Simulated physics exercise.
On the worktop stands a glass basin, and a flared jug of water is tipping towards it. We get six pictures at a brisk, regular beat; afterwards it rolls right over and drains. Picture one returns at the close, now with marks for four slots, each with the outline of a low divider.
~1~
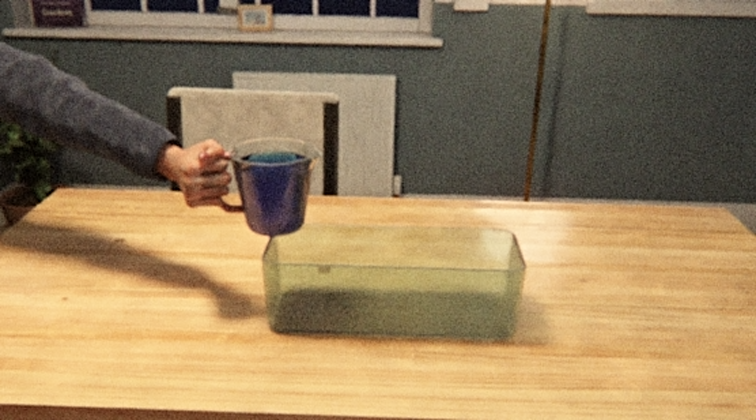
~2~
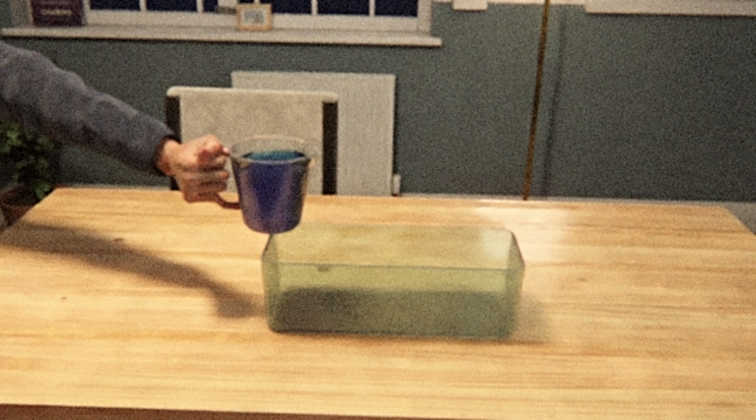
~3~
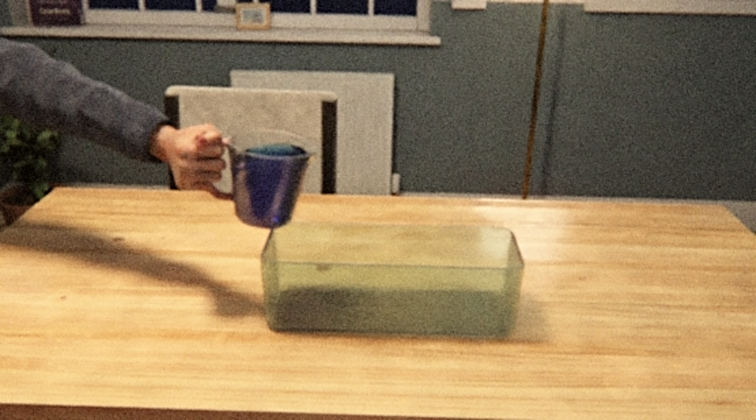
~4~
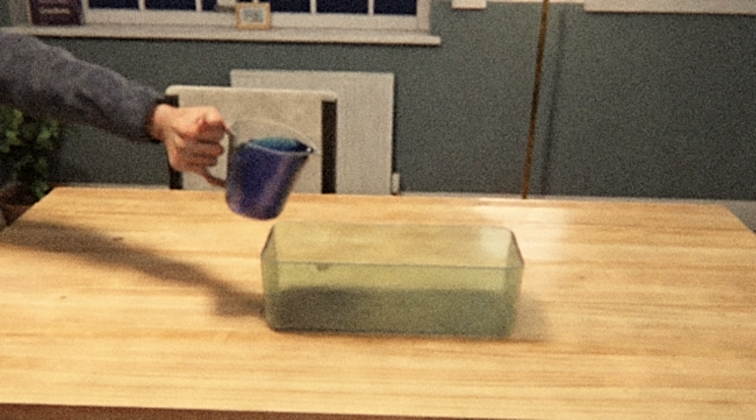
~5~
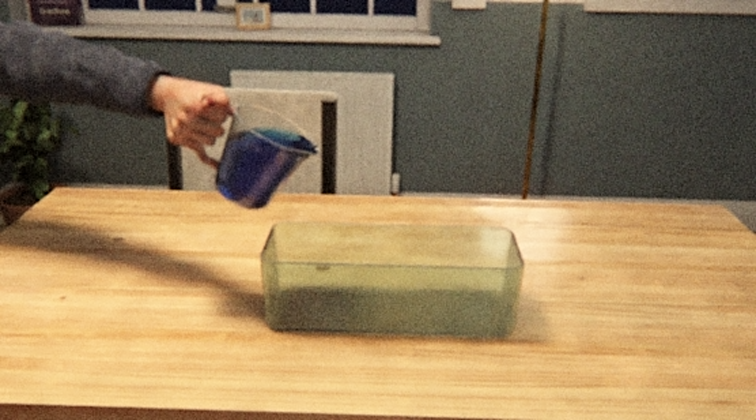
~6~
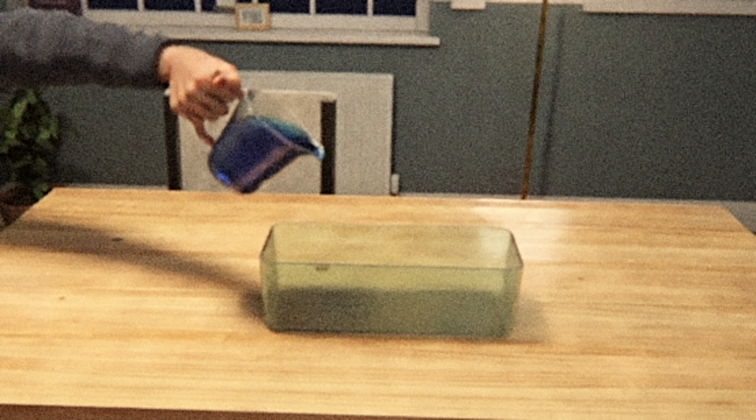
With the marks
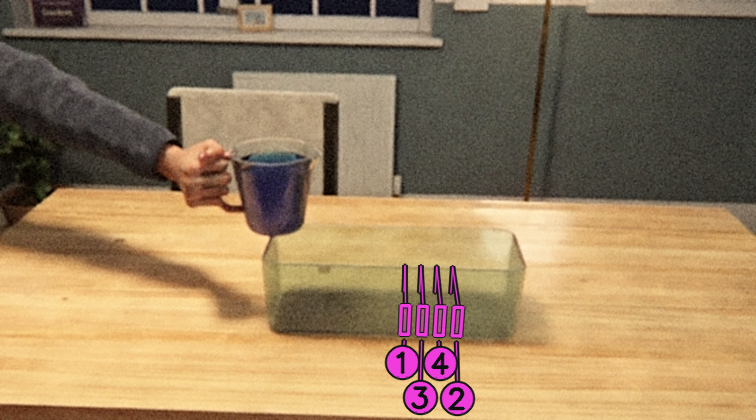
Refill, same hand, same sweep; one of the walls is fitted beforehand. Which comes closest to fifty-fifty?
I would pick place 1.
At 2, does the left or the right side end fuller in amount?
The left one.
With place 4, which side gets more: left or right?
The left side.
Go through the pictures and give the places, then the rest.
In the first picture, upright, lip at (321, 154); basin from (268, 327) to (515, 335); nothing has left yet.
In the second picture, upright, lip at (320, 153); nothing has left yet.
In the third picture, tipped about 8°, lip at (319, 153); nothing has left yet.
In the fourth picture, tipped about 16°, lip at (318, 152); nothing has left yet.
In the fifth picture, tipped about 28°, lip at (318, 152); water is over the lip, down to (318, 152).
In the sixth picture, tipped about 41°, lip at (316, 152); water is over the lip, down to (320, 156).
On the marked copy, 1 at (404, 340); 2 at (456, 342); 3 at (421, 341); 4 at (438, 341).
With 1, about 56 % ends left of the wall and 41 % right of it; 3 % is lost outside.
With 2, about 78 % ends left of the wall and 10 % right of it; 12 % is lost outside.
With 3, about 83 % ends left of the wall and 4 % right of it; 13 % is lost outside.
With 4, about 82 % ends left of the wall and 6 % right of it; 12 % is lost outside.
